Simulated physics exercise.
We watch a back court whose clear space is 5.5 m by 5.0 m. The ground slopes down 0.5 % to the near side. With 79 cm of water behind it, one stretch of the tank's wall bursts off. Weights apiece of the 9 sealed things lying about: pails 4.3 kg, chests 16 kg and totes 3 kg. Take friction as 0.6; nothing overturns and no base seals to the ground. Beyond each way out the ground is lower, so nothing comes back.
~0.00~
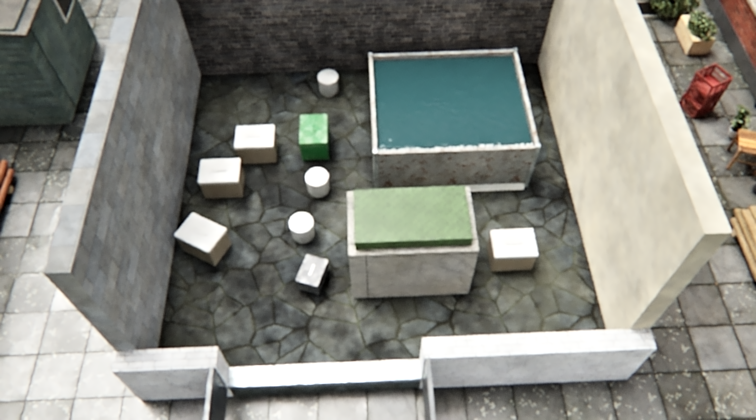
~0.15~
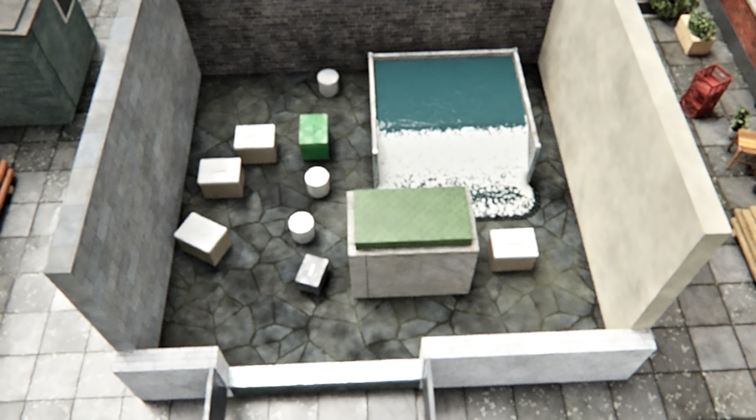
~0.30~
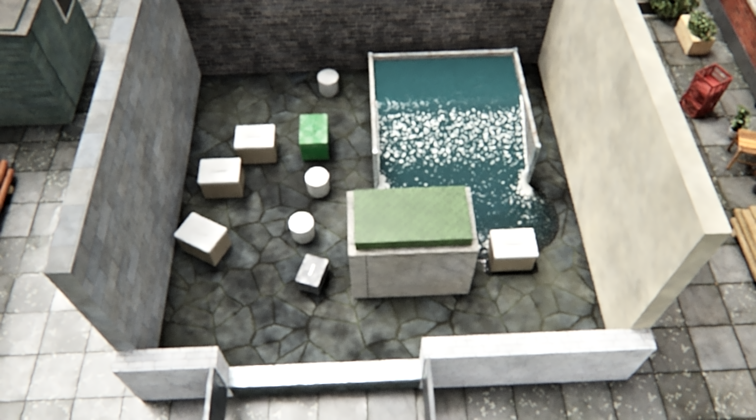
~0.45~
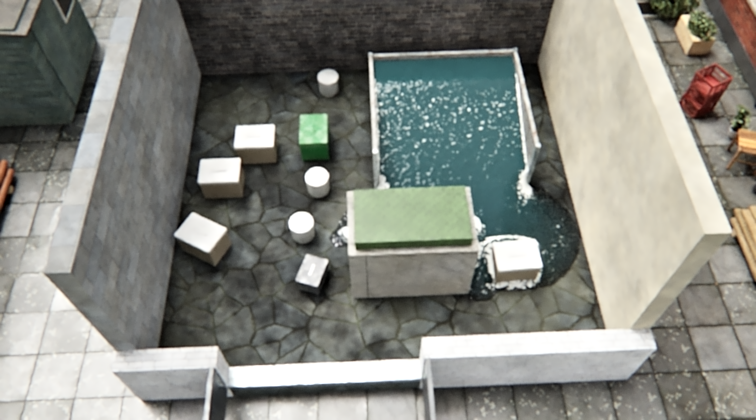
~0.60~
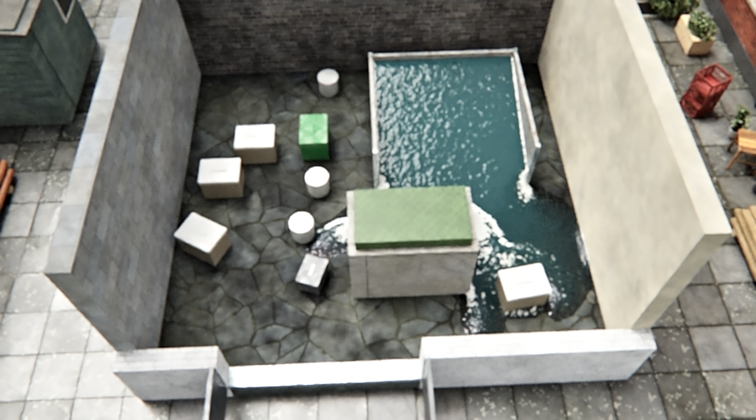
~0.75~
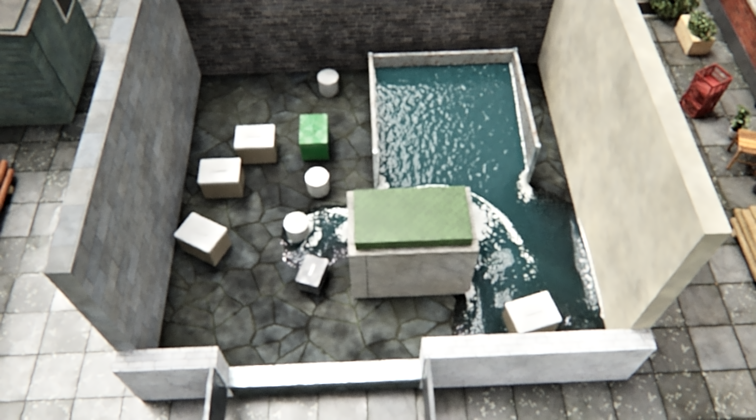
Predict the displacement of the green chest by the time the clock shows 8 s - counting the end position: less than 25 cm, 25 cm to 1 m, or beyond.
Green chest is nudged along.
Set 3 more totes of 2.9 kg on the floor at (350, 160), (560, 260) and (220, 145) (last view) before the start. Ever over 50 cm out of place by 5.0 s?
In turn: Short of it, over, over.
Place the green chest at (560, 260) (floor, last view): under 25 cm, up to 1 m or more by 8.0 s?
It ends far away.
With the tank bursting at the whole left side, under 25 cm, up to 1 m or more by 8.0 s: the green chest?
In that case the green chest travels far.
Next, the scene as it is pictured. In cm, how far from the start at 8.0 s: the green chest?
About 50 cm.
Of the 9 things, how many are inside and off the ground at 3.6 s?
6 of them.
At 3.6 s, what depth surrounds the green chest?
Roughly 2 cm.
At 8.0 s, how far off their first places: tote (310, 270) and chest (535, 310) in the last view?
In turn: 150 cm, 400 cm.
After 1.6 s the green chest is near (313, 128), 0.0 m from its start, aground; 0 of 9 are out; 2 afloat.
After 3.6 s the green chest is near (313, 128), 0.0 m from its start, aground; 0 of 9 are out; 6 afloat.
After 5.6 s the green chest is near (345, 117), 0.5 m from its start, afloat; 0 of 9 are out; 7 afloat.
After 8.0 s the green chest is near (334, 105), 0.5 m from its start, afloat; 0 of 9 are out; 9 afloat.
